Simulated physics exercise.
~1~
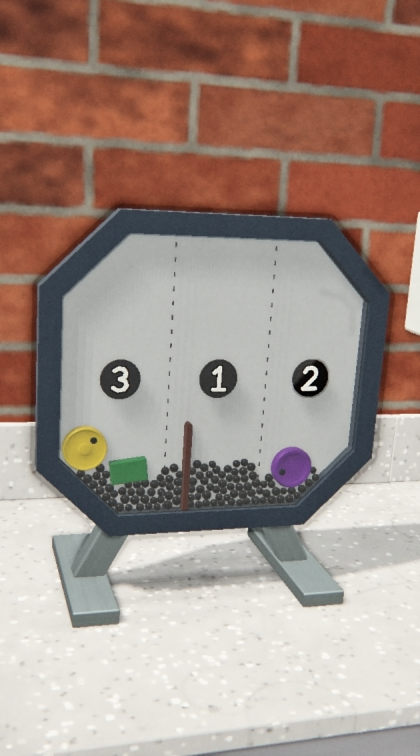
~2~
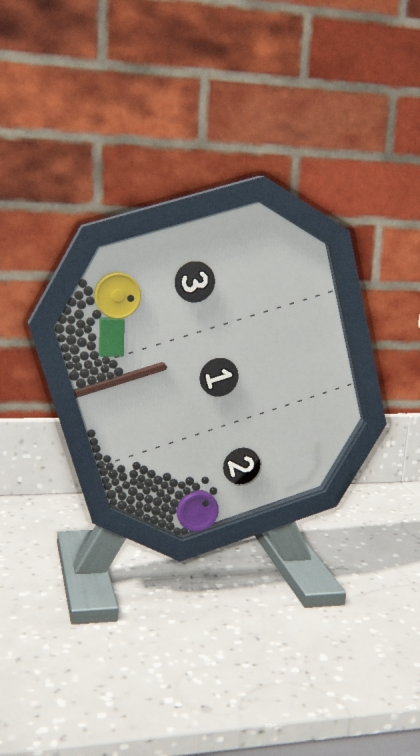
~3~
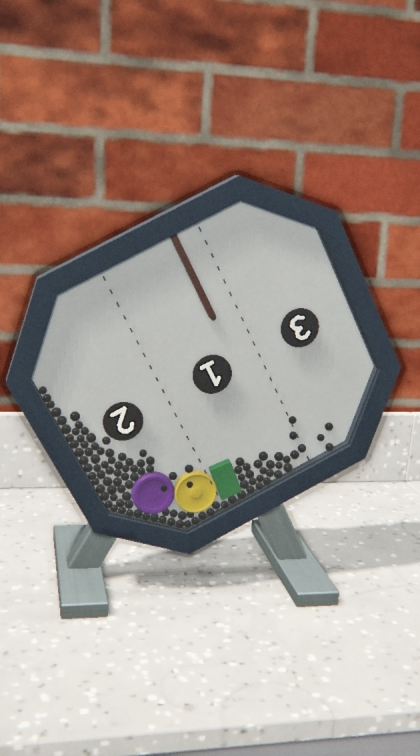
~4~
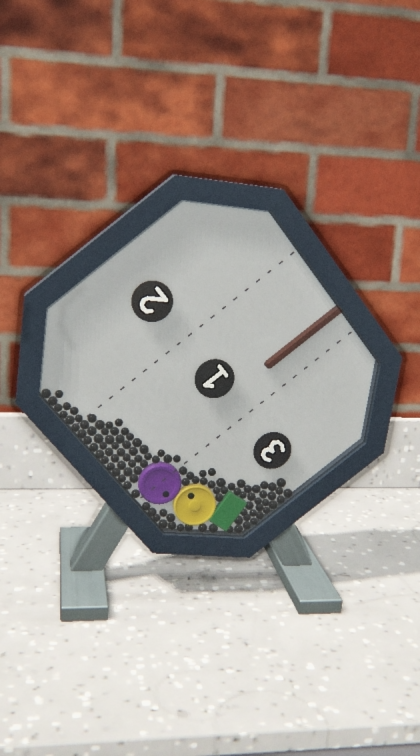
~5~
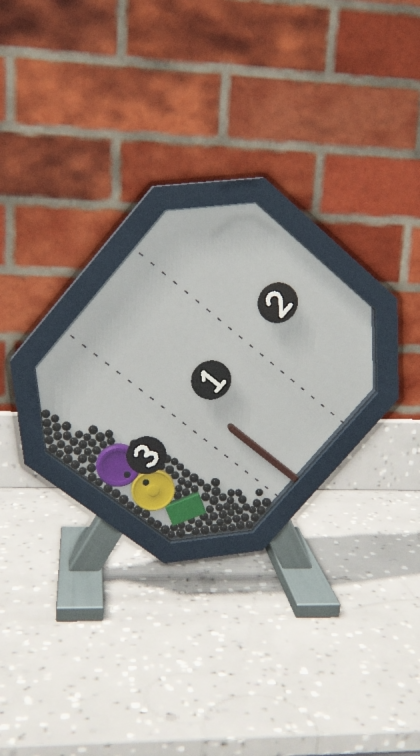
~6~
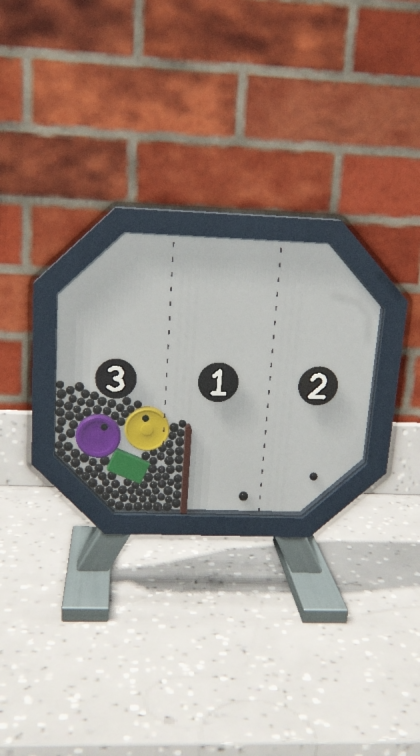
The video shows an upright octagonal case on a stand making one full clockwise turn, its black beads, yellow and purple discs and green block sliding around inside, and finishing upright with nearly everything piled left of the brown divider while two stray beads remain to the right.
